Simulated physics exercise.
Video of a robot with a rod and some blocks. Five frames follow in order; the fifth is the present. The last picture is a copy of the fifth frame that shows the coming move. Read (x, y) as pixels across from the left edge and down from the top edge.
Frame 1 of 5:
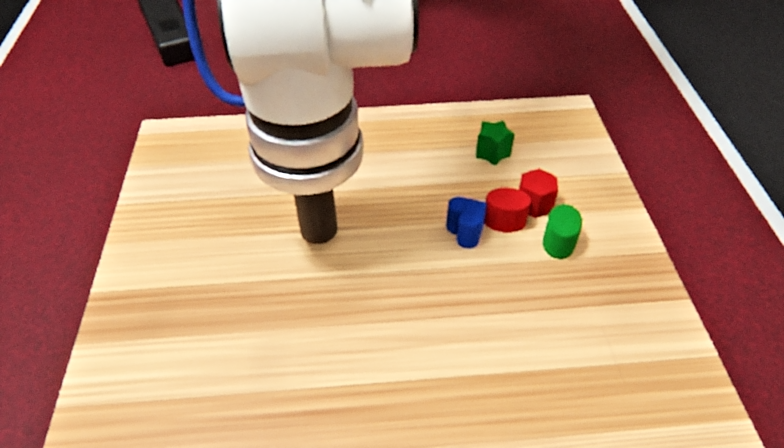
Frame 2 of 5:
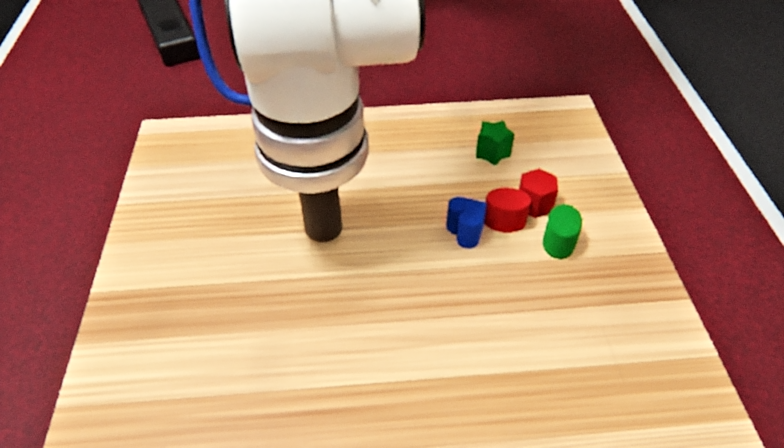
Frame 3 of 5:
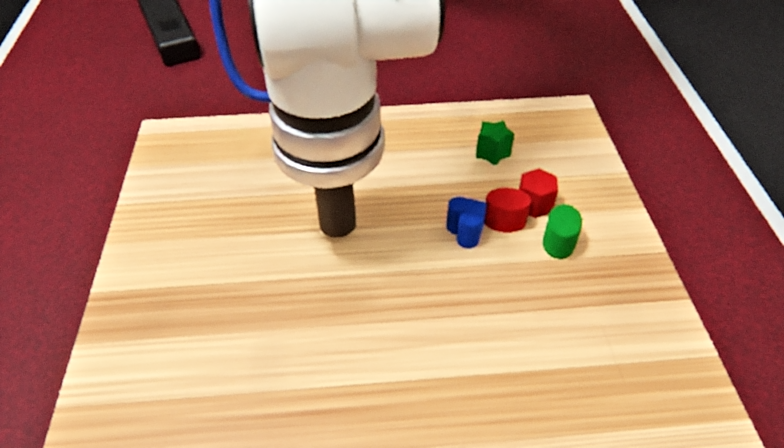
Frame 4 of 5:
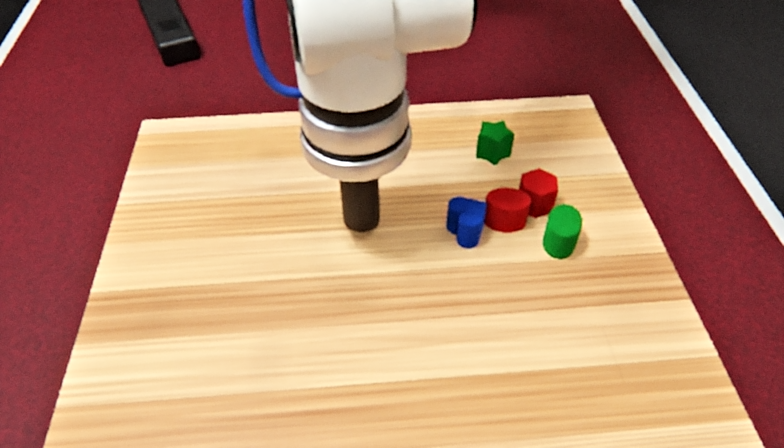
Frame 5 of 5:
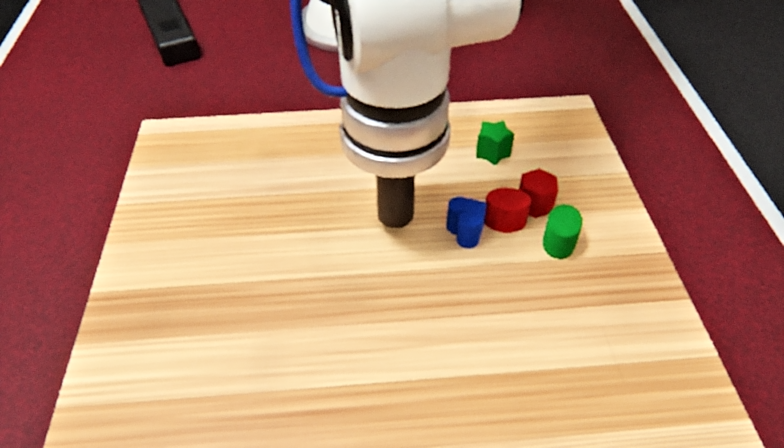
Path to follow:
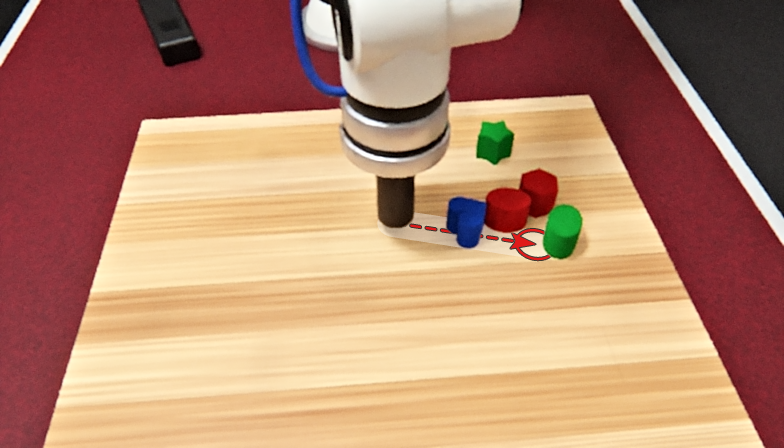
On a wooden board, a robot arm with a dark rod moves right toward small blue, red and green blocks sitting still.
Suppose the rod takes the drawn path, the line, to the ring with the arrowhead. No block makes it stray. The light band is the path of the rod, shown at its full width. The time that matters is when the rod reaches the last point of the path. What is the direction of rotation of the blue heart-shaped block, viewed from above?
It goes round the way clock hands do.
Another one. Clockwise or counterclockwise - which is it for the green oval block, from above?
The twist is anticlockwise.
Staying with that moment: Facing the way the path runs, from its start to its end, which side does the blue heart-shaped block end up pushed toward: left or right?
It goes toward the right-hand side.
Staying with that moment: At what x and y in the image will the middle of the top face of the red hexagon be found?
Its top centre is at about (552, 170).
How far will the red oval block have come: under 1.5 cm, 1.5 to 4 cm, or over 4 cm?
It goes a long way, over 4 cm.
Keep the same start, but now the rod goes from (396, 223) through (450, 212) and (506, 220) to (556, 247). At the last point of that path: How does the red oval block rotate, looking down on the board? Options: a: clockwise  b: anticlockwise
Option b.
Path on the board, in a line from (396, 223) to (535, 244).
The first path, step by step. One third of the way, rod (442, 222); blue heart-shaped block (481, 212), turned 15° clockwise.
Two thirds of the way, rod (490, 229); blue heart-shaped block (523, 228), turned 60° clockwise; red oval block (540, 200), turned 50° anticlockwise; red hexagon (549, 174), turned 15° anticlockwise.
At the end, rod (537, 236); blue heart-shaped block (563, 244), turned 90° clockwise; red oval block (561, 198), turned 85° anticlockwise; red hexagon (552, 170), turned 30° anticlockwise; green oval block (590, 222), turned 20° anticlockwise.
